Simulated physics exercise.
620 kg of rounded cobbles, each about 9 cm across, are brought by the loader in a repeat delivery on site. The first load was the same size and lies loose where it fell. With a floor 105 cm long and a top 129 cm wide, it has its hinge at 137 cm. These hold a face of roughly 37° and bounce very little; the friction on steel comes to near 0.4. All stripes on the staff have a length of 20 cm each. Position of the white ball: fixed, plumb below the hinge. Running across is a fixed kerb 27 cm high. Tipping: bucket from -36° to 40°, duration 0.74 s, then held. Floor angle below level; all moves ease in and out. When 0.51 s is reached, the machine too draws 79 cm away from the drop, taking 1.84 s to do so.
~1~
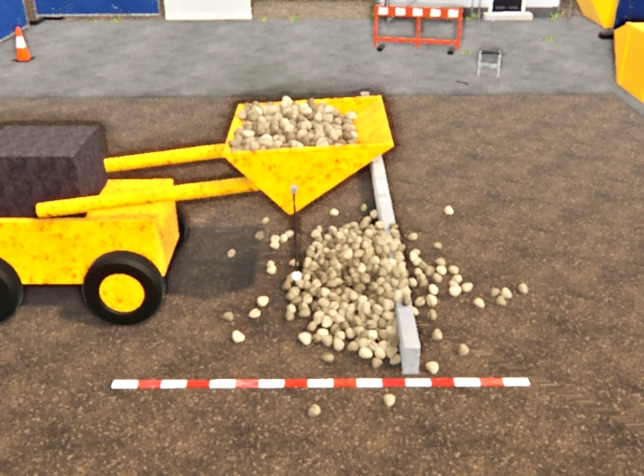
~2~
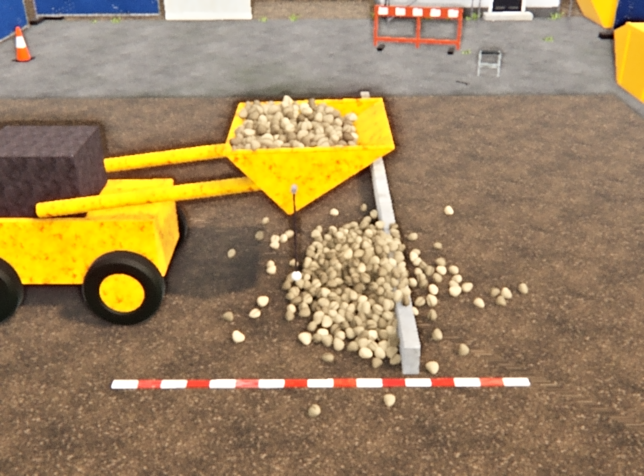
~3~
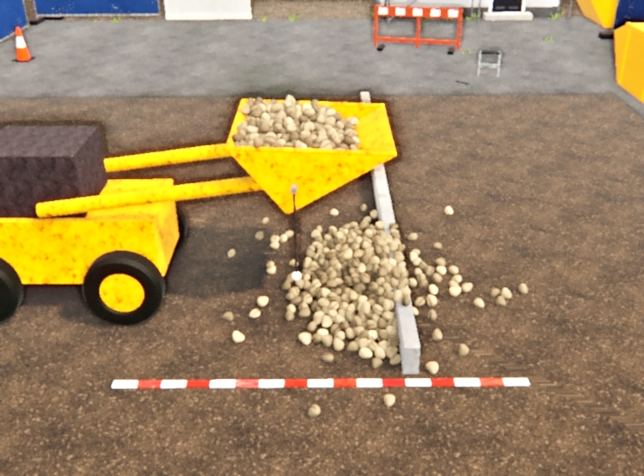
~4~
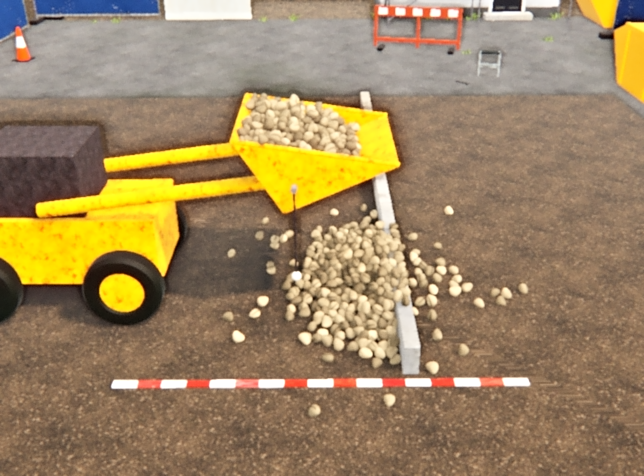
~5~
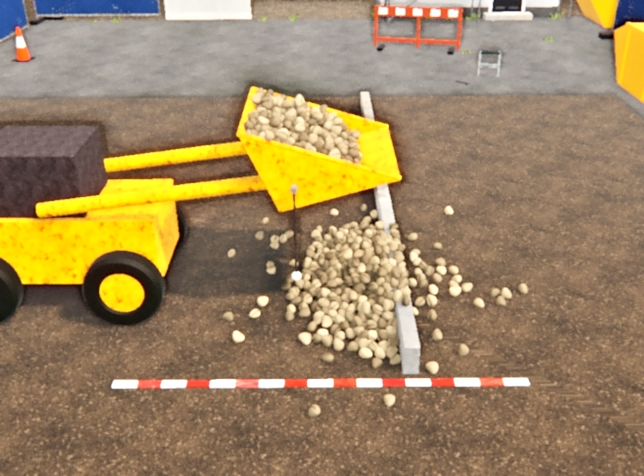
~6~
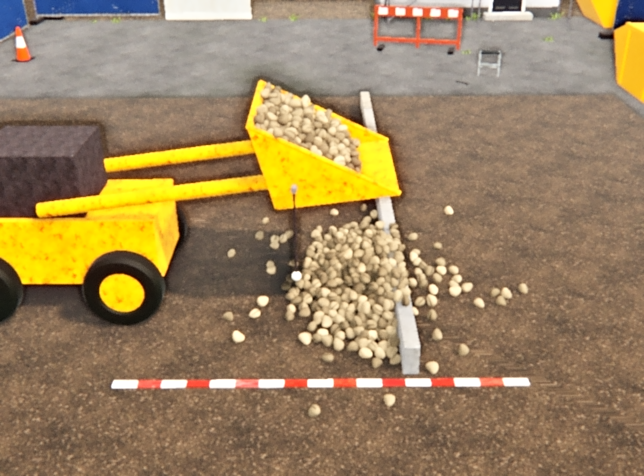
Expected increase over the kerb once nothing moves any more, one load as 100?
About 36 in every hundred.
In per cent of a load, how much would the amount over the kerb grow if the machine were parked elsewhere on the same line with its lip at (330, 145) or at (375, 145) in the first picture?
Close to 0 per cent, followed by close to 20 per cent.
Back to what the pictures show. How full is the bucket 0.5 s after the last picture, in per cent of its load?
Still inside: Some 75 %.
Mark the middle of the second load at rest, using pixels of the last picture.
They settle centred around (372, 273).
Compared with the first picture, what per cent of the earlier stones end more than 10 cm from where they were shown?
About 20 per cent.
Then, 0.2 s after the last picture the floor is at 28°; in per cent of one load, 100 in the bucket, 94 on this side of the kerb, 6 over the kerb; the foremost stones are at (483, 280).
Then, 0.5 s after the last picture the floor is at 40°; in per cent of one load, 74 in the bucket, 120 on this side of the kerb, 6 over the kerb; the foremost stones are at (483, 280).
Then, 2.5 s after the last picture the floor is at 40°; in per cent of one load, 0 in the bucket, 158 on this side of the kerb, 43 over the kerb; the foremost stones are past the picture's edge.
Then, 5.3 s after the last picture the floor is at 40°; in per cent of one load, 0 in the bucket, 158 on this side of the kerb, 43 over the kerb; the foremost stones are past the picture's edge. Net gain over the kerb, 36.
